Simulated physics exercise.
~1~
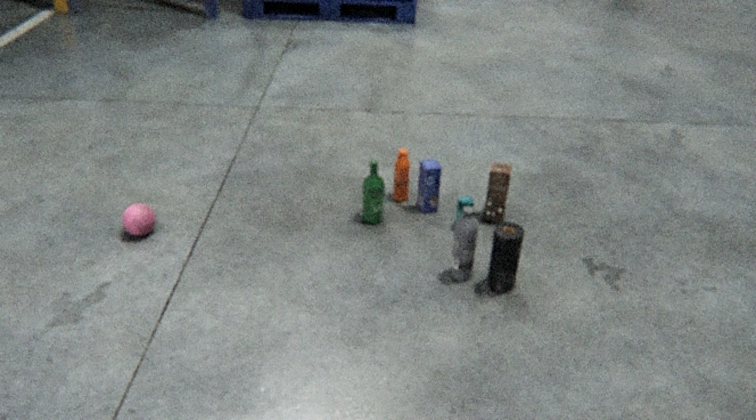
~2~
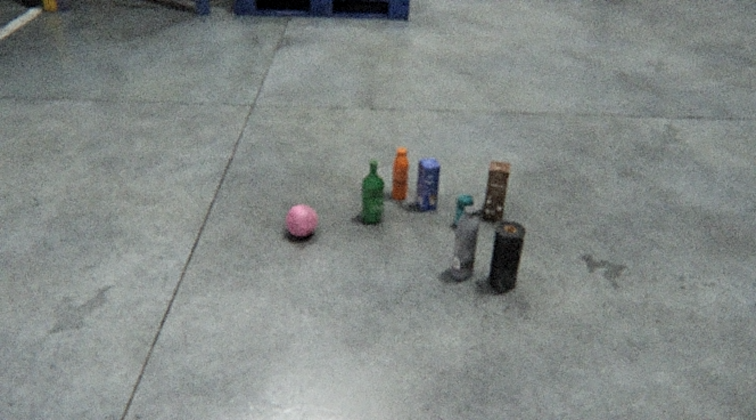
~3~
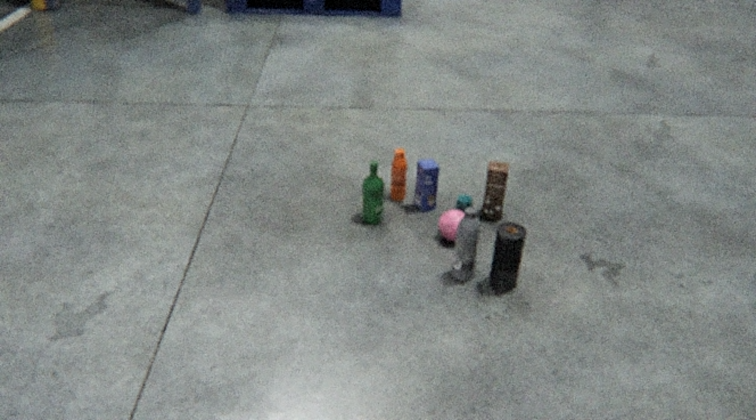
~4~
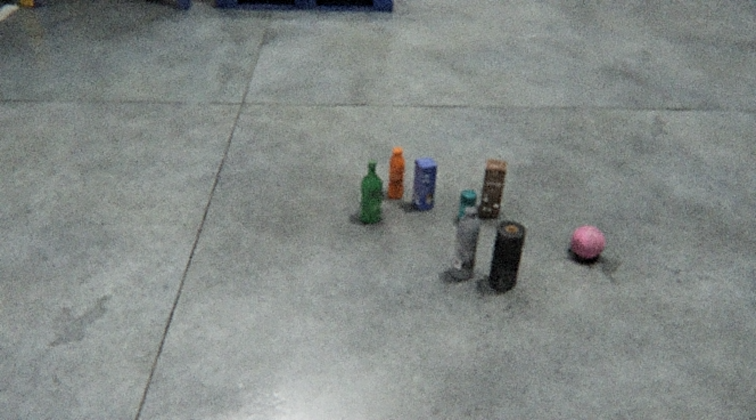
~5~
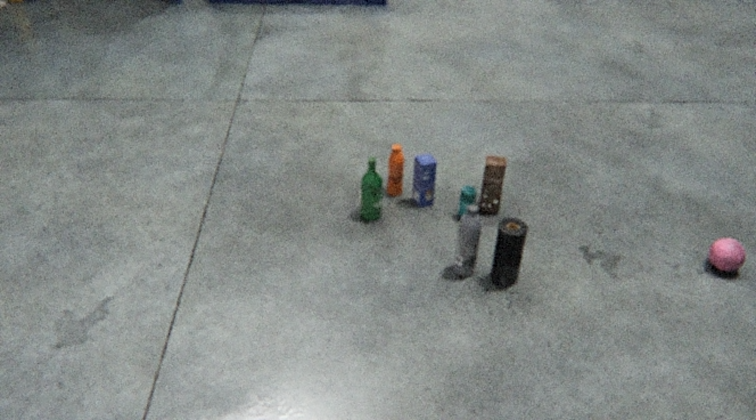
A pink ball rolls right through a group of bottles and cartons, leaving them all standing.
